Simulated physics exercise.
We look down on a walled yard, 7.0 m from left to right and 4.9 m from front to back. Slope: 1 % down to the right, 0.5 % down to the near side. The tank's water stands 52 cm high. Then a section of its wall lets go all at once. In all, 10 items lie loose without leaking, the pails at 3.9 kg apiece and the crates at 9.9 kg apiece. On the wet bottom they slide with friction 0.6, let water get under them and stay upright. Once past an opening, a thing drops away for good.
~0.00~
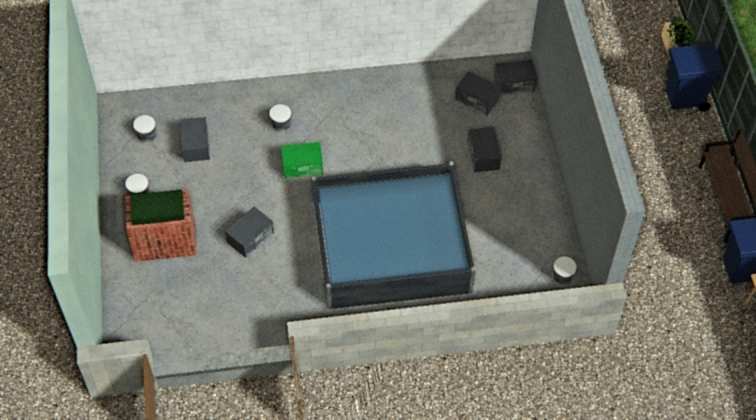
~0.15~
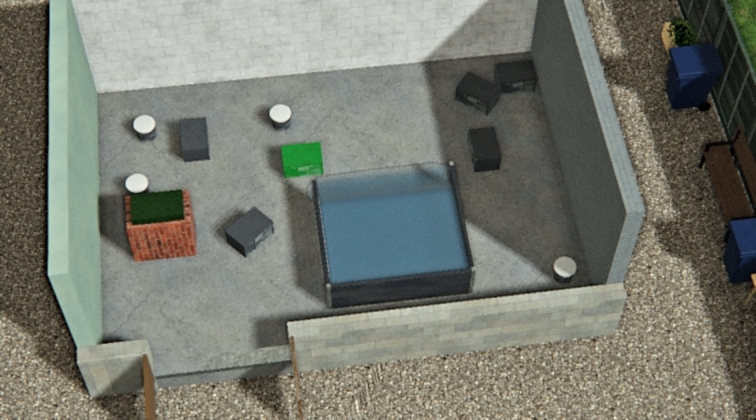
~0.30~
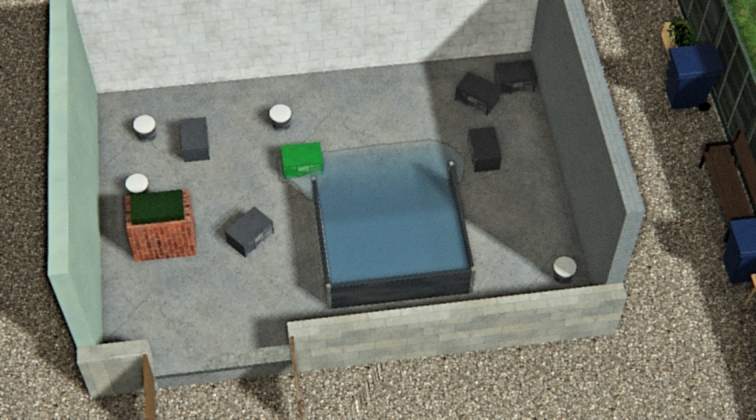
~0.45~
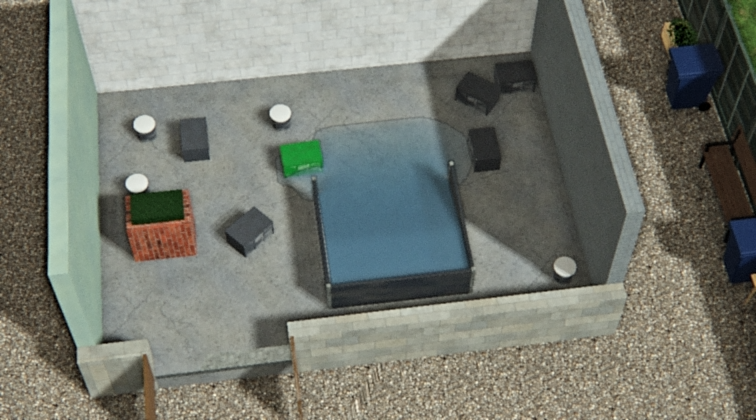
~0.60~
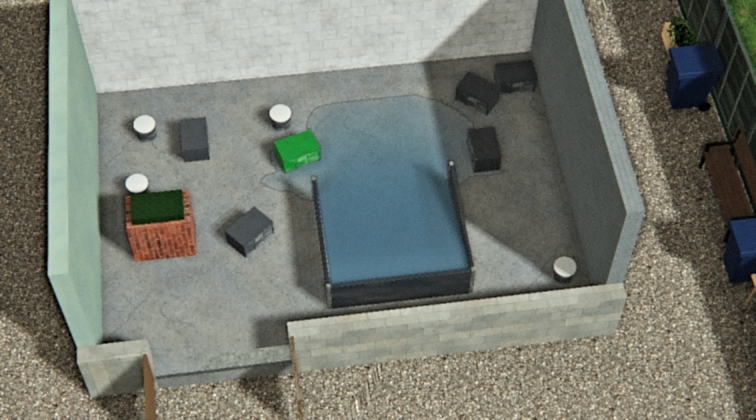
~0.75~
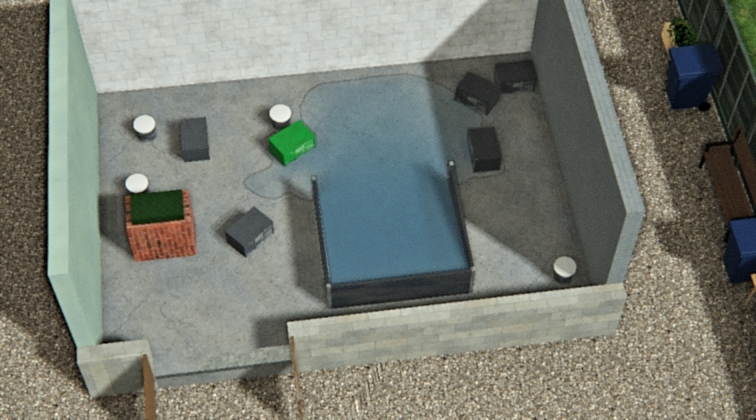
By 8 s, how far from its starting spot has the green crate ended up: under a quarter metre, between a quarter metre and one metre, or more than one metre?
It finishes a long distance off.
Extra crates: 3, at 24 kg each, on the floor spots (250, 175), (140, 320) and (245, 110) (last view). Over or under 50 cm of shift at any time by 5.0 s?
Taking them in the order given: Falls short, falls short and exceeds it.
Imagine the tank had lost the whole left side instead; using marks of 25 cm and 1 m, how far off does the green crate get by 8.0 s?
Outcome for the green crate: Modest displacement.
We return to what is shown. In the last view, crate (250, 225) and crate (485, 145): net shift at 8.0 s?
Lab note - net shifts in turn: 40 cm; 250 cm.
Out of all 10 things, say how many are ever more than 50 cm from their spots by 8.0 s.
The tally stands at 9.
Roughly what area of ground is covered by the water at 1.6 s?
Some 14 m2 of it.
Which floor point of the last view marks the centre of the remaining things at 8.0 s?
The centre is close to (328, 276).
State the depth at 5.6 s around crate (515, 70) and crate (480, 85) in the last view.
Close to 11 and 6 centimetres.
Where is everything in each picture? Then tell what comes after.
In the first picture, the green crate at (302, 154) rests on the ground; water covers 3.7 m2; 0 of 10 have shifted.
In the second picture, the green crate at (302, 154), on the bottom; 4.7 m2 under water; 0 of 10 have shifted.
In the third picture, the green crate at (302, 154) rests on the ground; 5.7 m2 under water; 0 of 10 have shifted.
In the fourth picture, the green crate at (301, 153) rests on the ground; 7.0 m2 under water; 0 of 10 have shifted.
In the fifth picture, the green crate at (297, 145) rests on the ground, 18 cm from its start; water covers 8.4 m2; 1 of 10 have shifted.
In the sixth picture, the green crate at (292, 137) rests on the ground, 36 cm from its start; 10.0 m2 under water; 1 of 10 have shifted.
After 1.6 s the green crate is near (265, 104), 1.1 m from its start, aground; 0 of 10 are out; 0 afloat.
After 3.6 s the green crate is near (125, 120), 2.8 m from its start, afloat; 0 of 10 are out; 4 afloat.
After 5.6 s the green crate is near (116, 248), 3.1 m from its start, afloat; 0 of 10 are out; 7 afloat.
After 8.0 s the green crate is near (174, 303), 3.1 m from its start, afloat; 0 of 10 are out; 8 afloat.
